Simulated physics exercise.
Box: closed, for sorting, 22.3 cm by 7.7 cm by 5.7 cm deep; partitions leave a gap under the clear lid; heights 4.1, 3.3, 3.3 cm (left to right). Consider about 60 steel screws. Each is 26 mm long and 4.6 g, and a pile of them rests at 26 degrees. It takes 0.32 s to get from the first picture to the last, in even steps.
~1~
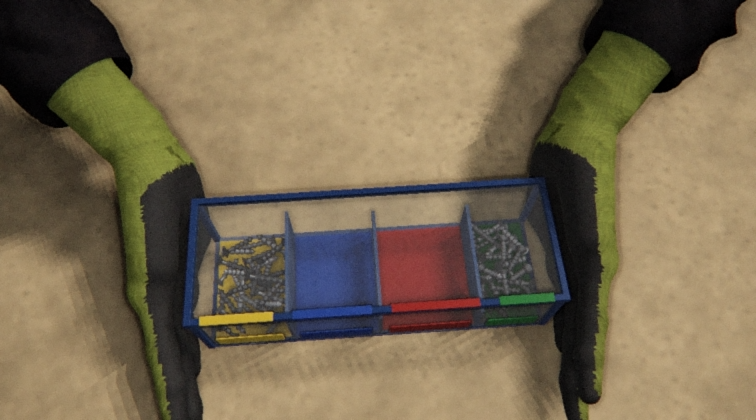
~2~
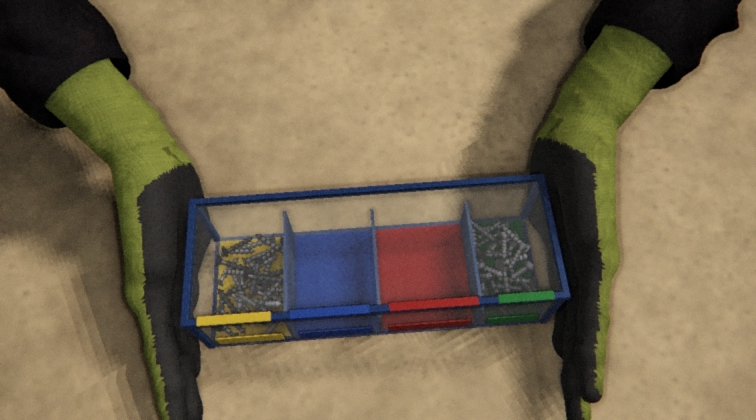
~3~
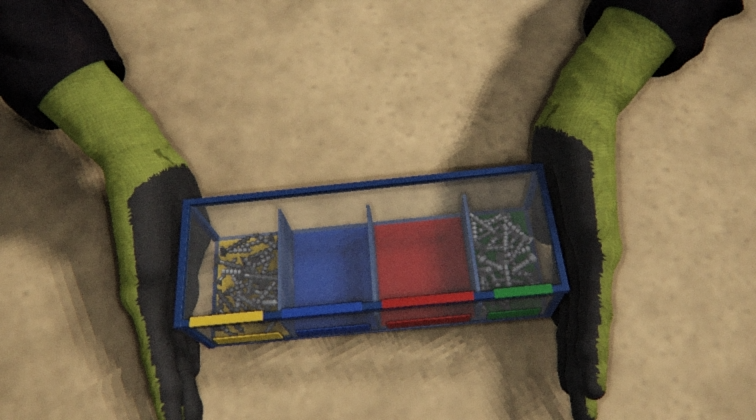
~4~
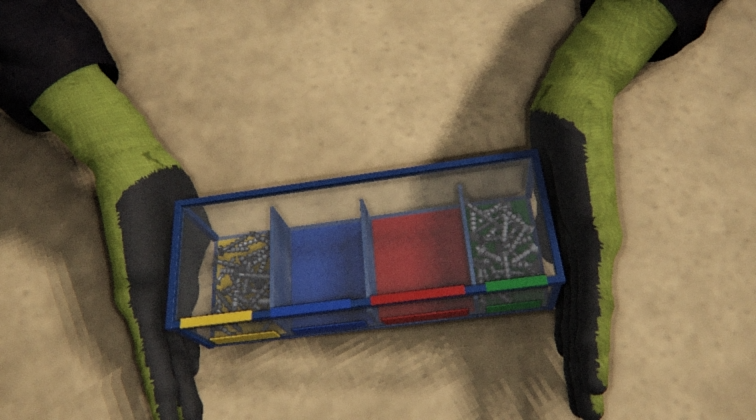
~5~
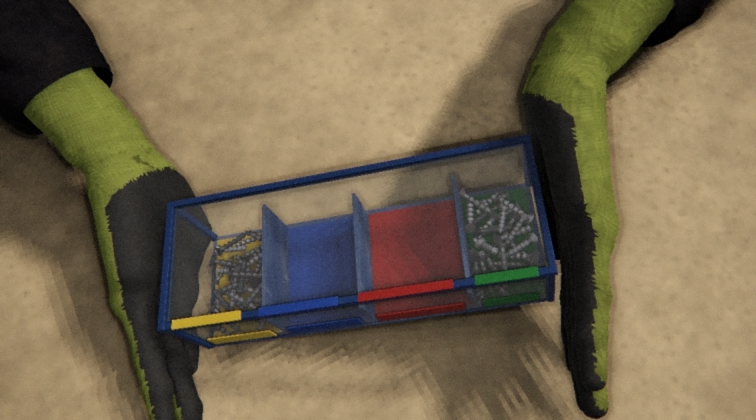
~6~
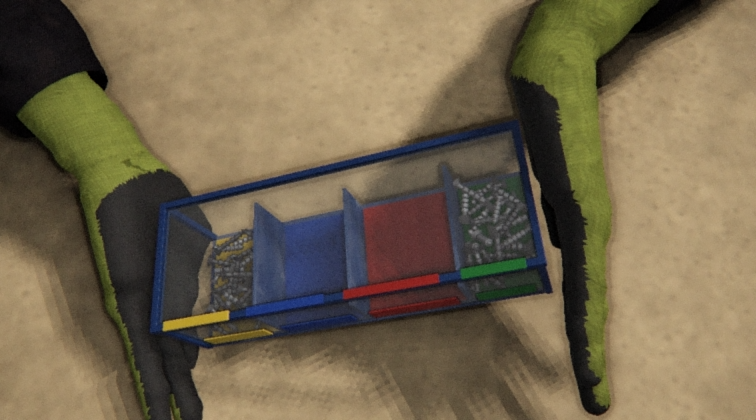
A clear-lidded blue box with four compartments sits between two hands in green and black gloves, seen from above over a sandy-looking, tan surface. From left to right its sections are yellow, blue, red and green, with small steel screws in the yellow and green ones and none in the middle two. The hands gradually tilt the box, its right end rising, while the view stays still.
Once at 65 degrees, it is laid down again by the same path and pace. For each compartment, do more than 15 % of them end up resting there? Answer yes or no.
Red compartment: No, blue compartment: No, green compartment: Yes, yellow compartment: Yes.
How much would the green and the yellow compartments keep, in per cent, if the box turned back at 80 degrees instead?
Green 40, yellow 55.
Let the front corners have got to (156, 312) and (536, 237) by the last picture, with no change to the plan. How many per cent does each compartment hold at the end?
Red = 0 %; blue = 0 %; green = 45 %; yellow = 55 %.
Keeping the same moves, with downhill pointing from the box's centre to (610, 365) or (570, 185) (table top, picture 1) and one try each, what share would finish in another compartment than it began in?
About 0 per cent on the first try and 0 per cent on the second.
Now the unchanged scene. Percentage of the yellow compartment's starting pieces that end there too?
My estimate is roughly 100 percent.
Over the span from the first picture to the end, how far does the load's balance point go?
Some 1.0 cm.
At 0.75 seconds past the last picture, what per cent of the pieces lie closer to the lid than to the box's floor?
Around 0 %.
Then, 0.75 s after the last picture, tilt 63 degrees; green 45 %, yellow 55 %.
Then, 1.26 s after the last picture, tilt 26 degrees; green 45 %, yellow 55 %.
Then, 1.83 s after the last picture, tilt 0 degrees; green 45 %, yellow 55 %.
In the end, red 0 %, blue 0 %, green 45 %, yellow 55 %.
